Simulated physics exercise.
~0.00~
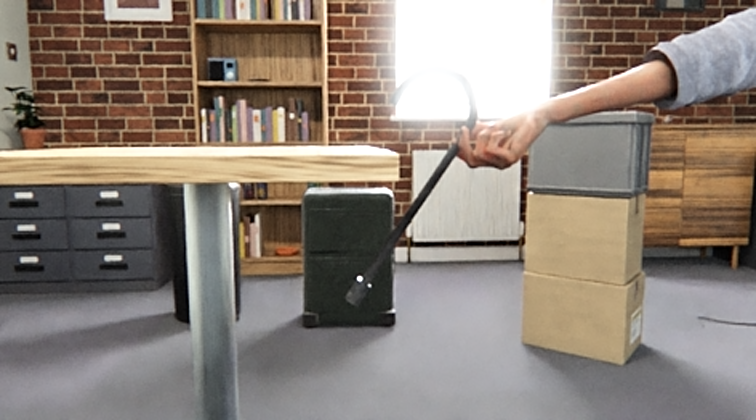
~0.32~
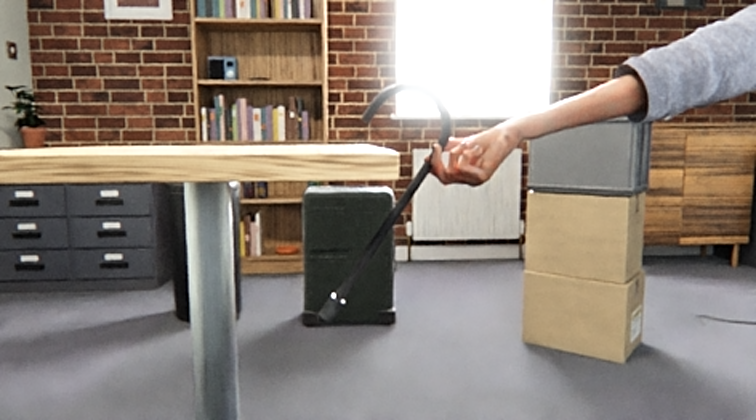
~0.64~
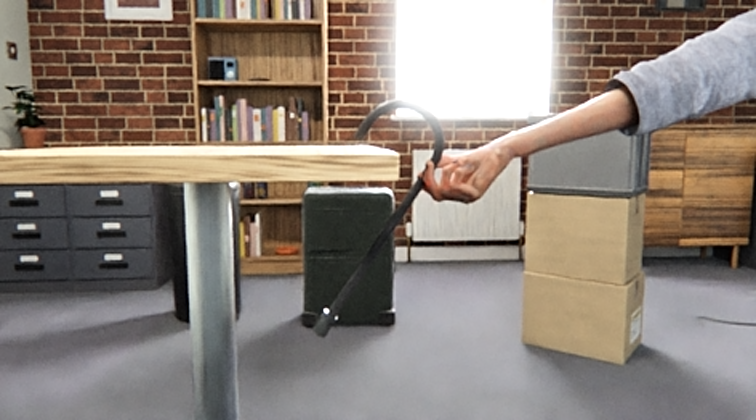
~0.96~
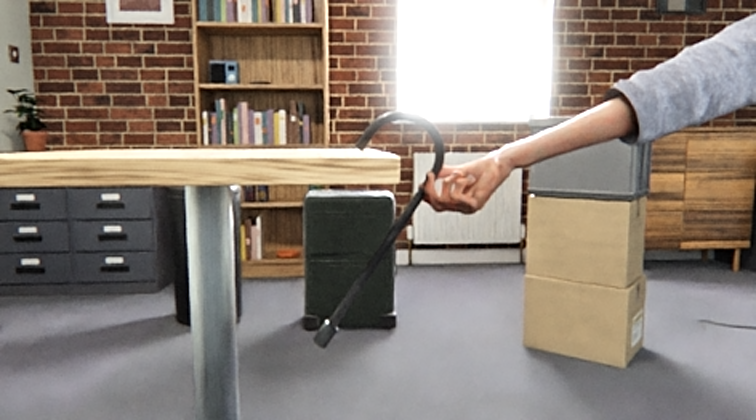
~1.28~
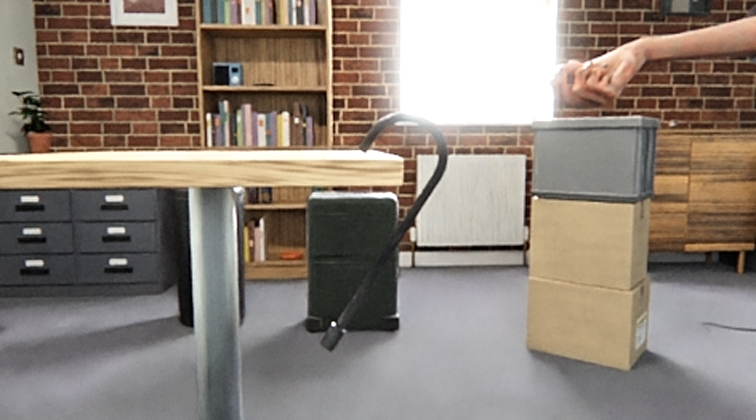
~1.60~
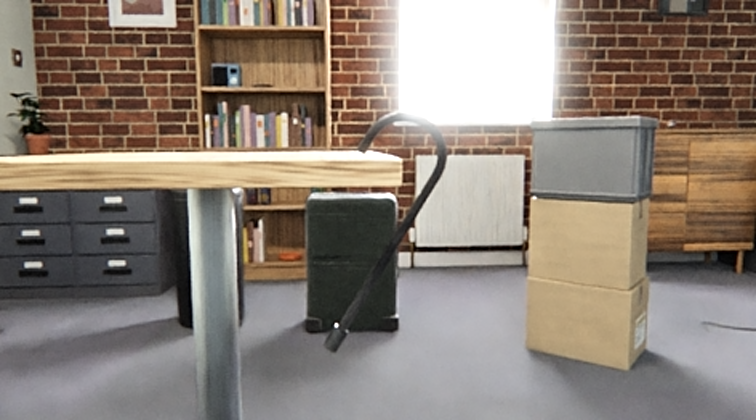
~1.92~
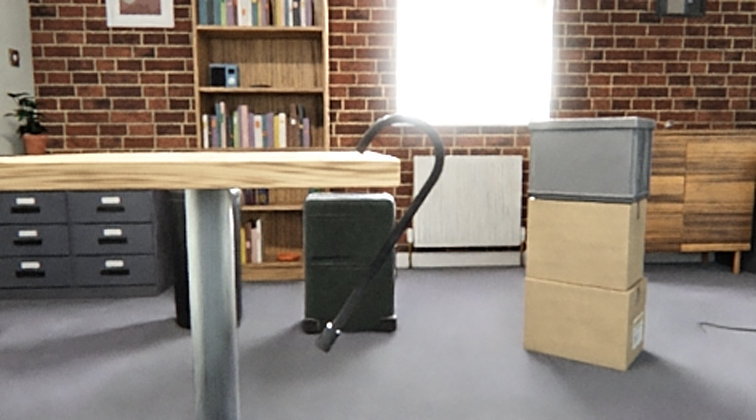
A room with brick walls and a grey floor is seen from about table height, through a slightly swaying camera. A wooden table with a metal leg stands at left, before grey drawers, a bookcase and a dark green case, with a grey bin on two cardboard boxes at right. A grey-sleeved arm reaches in from the right, holding a black cane with a curved crook. The hand moves it left and down, setting the crook's tip on the table's edge. The hand lets go and withdraws right, and the cane stays hooked there, hanging at a slant, still.
